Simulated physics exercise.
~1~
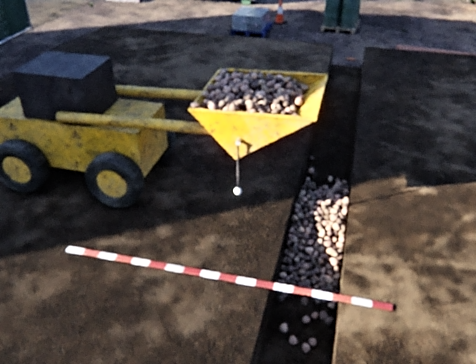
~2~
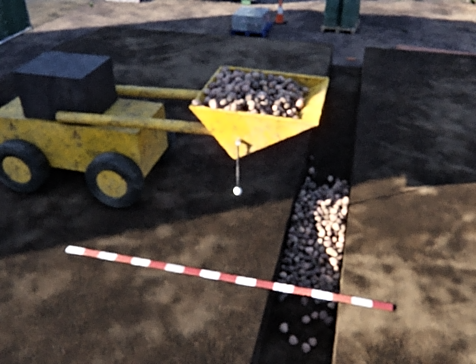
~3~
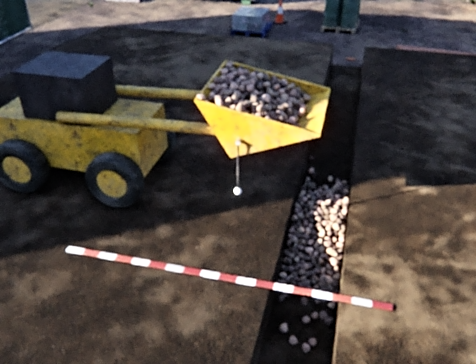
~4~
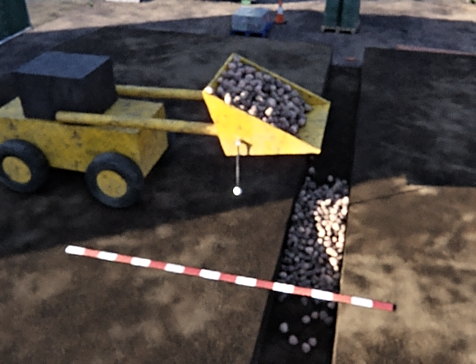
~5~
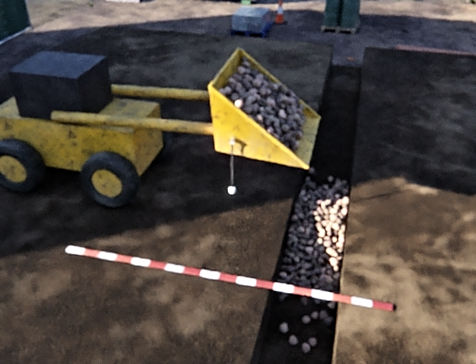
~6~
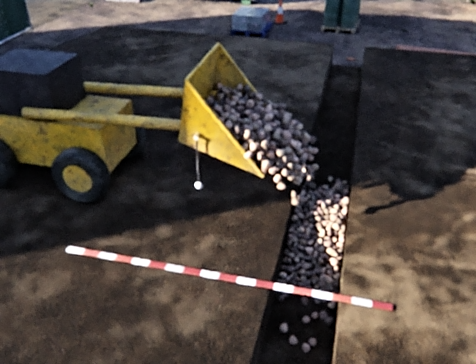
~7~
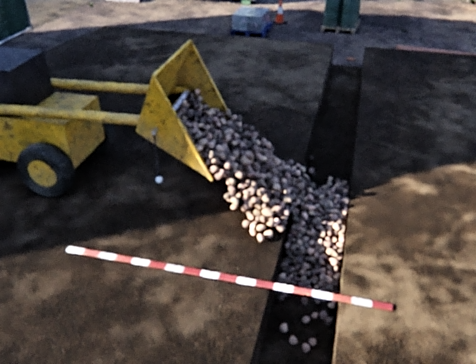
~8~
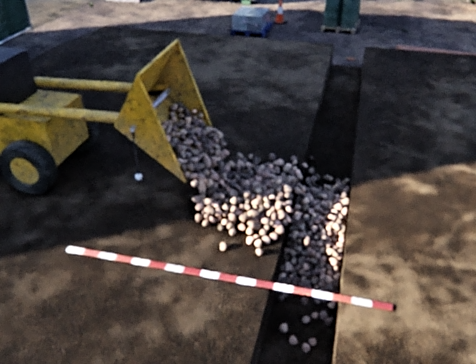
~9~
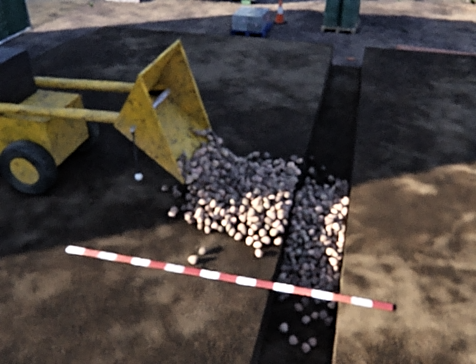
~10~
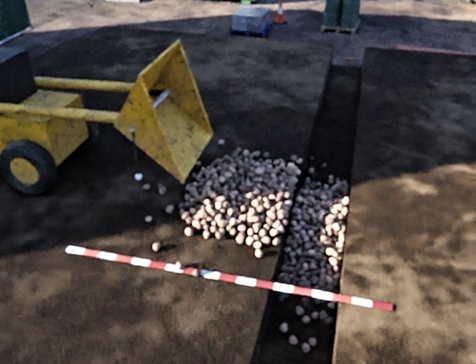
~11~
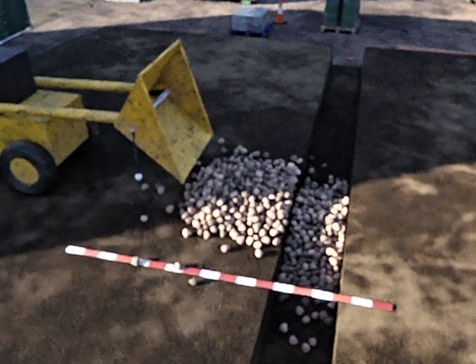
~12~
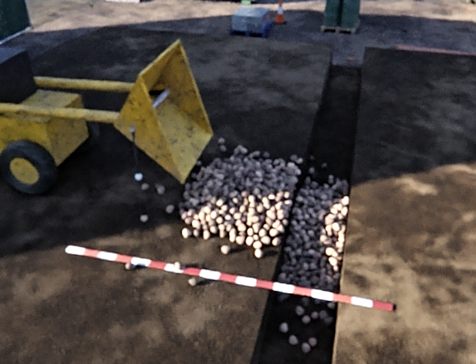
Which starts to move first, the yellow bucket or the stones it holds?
The yellow bucket starts to move first, tilting toward the trench. The stones in it begin to slide only after it has tipped noticeably.
